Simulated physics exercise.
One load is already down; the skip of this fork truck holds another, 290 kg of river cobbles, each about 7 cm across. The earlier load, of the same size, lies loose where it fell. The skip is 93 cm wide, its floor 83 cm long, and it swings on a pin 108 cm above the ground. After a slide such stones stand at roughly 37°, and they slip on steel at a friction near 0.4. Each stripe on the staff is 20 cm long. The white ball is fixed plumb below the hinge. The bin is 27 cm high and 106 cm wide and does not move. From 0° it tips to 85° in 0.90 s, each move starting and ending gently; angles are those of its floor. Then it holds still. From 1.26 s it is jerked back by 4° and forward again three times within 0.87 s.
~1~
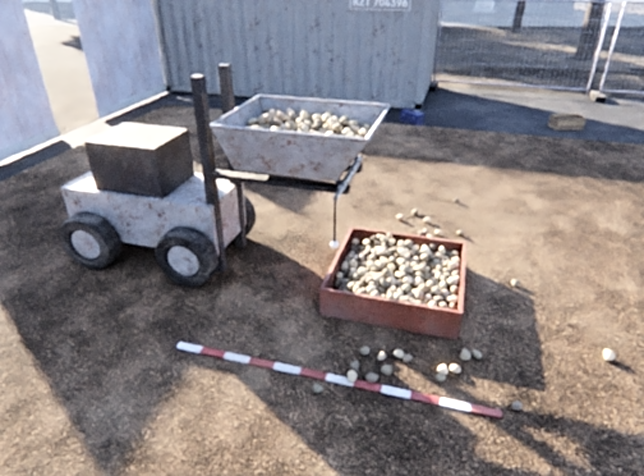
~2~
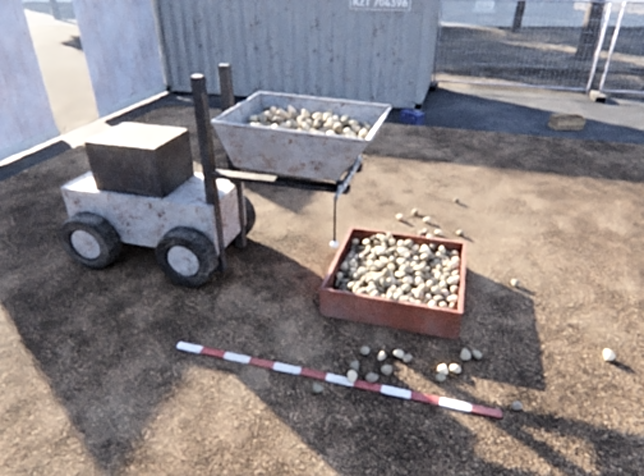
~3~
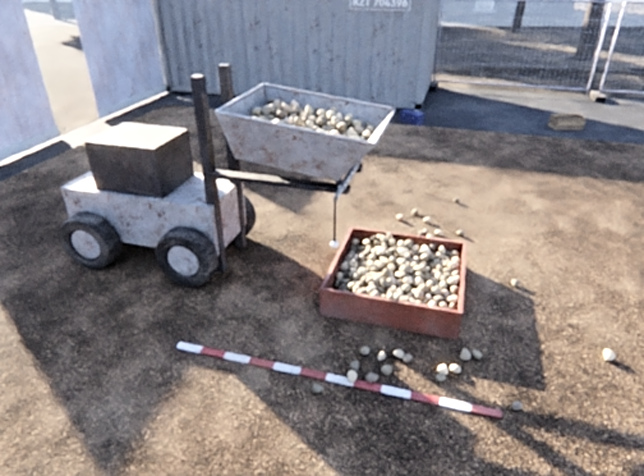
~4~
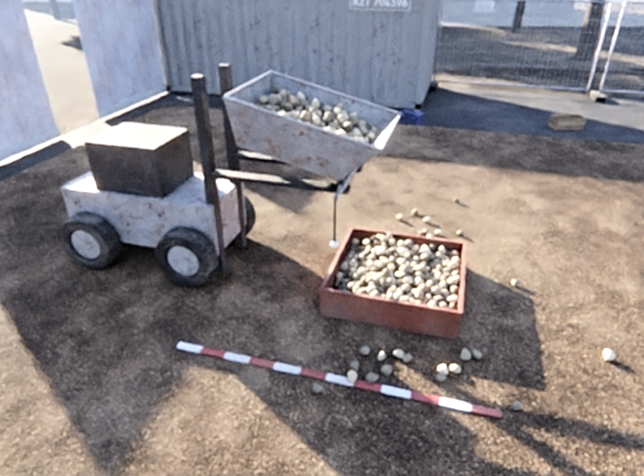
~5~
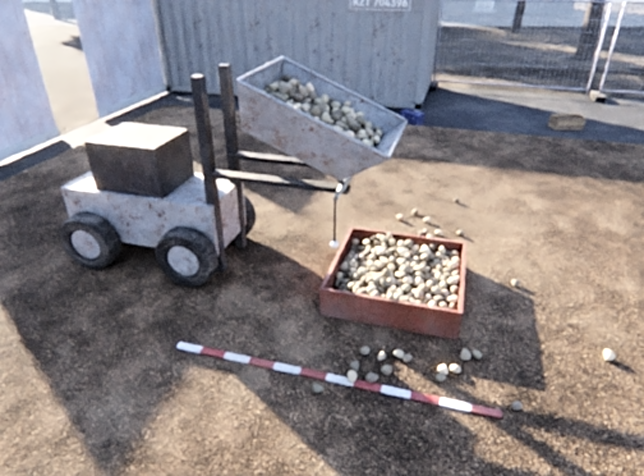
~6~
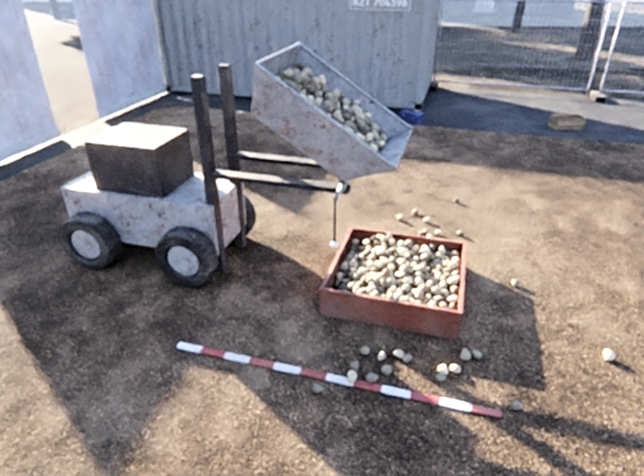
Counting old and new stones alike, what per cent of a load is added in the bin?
About 32 per cent.
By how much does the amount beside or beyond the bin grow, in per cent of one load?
Near 70 parts in a hundred.
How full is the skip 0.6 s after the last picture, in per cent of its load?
Roughly 65 per cent is still inside.
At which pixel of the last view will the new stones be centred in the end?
Their middle is at about (485, 298).
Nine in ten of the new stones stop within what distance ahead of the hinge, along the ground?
About 210 cm.
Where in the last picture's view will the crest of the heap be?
Around (444, 263).
Then, 0.3 s after the last picture the floor is at 72°; in per cent of one load, 100 in the skip, 93 in the bin, 7 beside or beyond the bin; the foremost stones are at (522, 394).
Then, 0.6 s after the last picture the floor is at 85°; in per cent of one load, 63 in the skip, 130 in the bin, 7 beside or beyond the bin; the foremost stones are at (522, 394).
Then, 2.2 s after the last picture the floor is at 85°; in per cent of one load, 0 in the skip, 125 in the bin, 75 beside or beyond the bin; the foremost stones are past the picture's edge.
Then, 4.6 s after the last picture the floor is at 85°; in per cent of one load, 0 in the skip, 125 in the bin, 75 beside or beyond the bin; the foremost stones are past the picture's edge. Net gain in the bin, 32.
